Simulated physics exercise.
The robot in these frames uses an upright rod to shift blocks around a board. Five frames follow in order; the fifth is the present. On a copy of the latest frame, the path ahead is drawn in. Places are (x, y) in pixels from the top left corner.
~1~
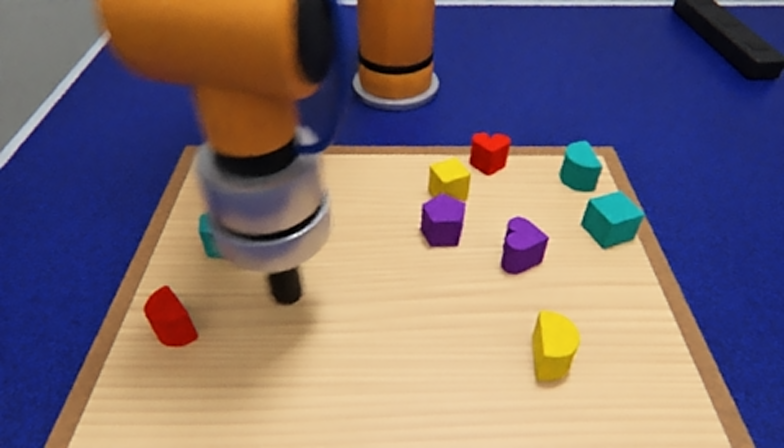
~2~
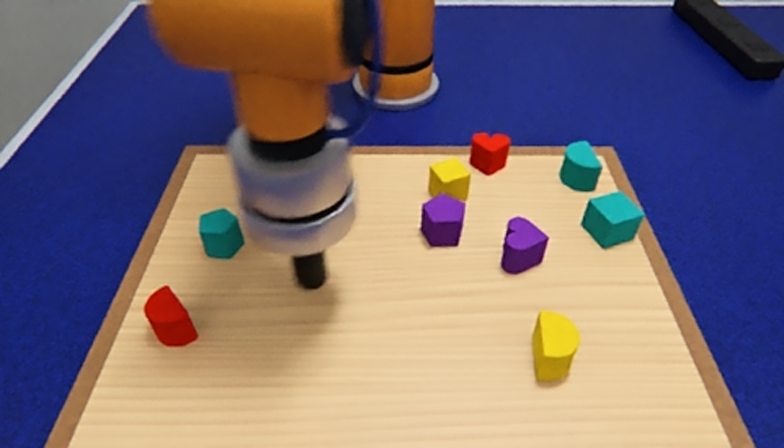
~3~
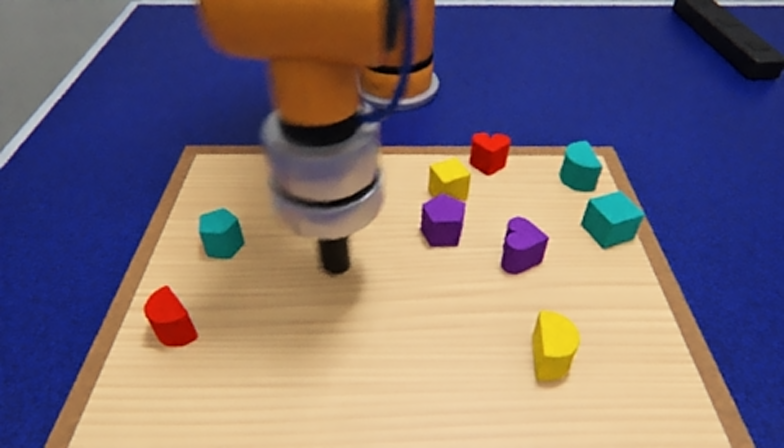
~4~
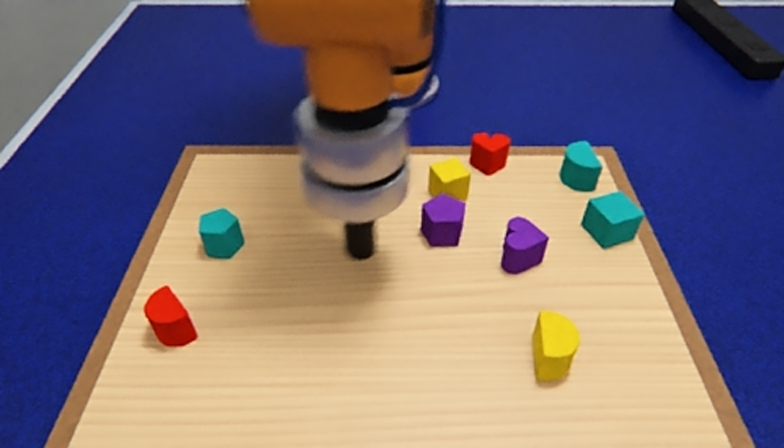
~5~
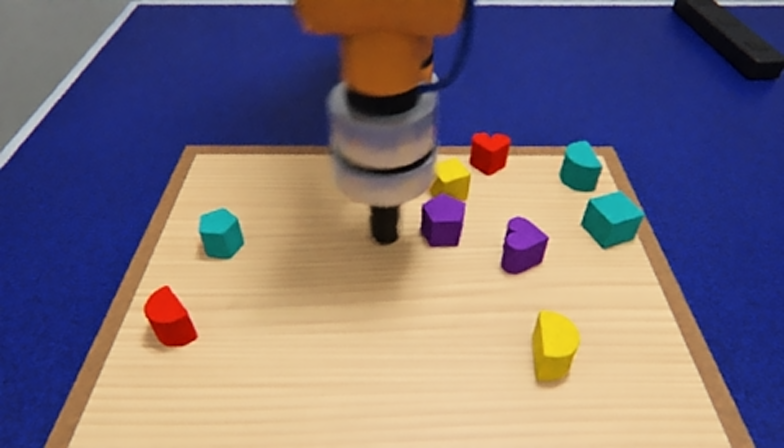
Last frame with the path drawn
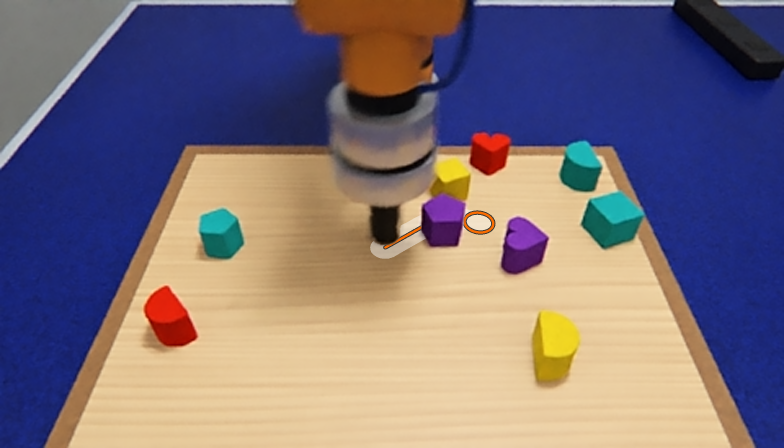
On a wooden board over a blue surface, an orange and silver robot arm moves its upright black rod steadily right and slightly away, nearing a purple pentagonal block, while the red, teal, yellow and purple blocks stay still.
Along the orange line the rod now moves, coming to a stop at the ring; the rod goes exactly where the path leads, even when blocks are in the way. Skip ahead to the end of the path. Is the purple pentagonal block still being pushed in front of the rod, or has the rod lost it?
The purple pentagonal block is leading.
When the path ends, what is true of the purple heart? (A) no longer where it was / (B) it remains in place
Letter A.
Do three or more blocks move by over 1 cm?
Answer: No.
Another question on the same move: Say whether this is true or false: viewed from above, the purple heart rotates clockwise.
This is true.
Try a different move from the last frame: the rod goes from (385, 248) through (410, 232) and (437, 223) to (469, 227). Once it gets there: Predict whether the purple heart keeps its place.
It moves.
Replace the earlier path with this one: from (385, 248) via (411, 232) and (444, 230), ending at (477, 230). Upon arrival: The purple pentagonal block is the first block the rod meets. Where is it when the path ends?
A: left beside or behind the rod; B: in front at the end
The answer is B.
The drawn path runs from (385, 248) over (414, 231) and (444, 218) to (479, 222).
On the path given first. One third of the way, rod (416, 218); purple pentagonal block (452, 207).
Two thirds of the way, rod (447, 205); purple pentagonal block (479, 205), turned 60° clockwise.
At the end, rod (481, 210); purple pentagonal block (515, 211), turned 70° clockwise; yellow four-sided block not moved; purple heart (538, 239), turned 35° clockwise.
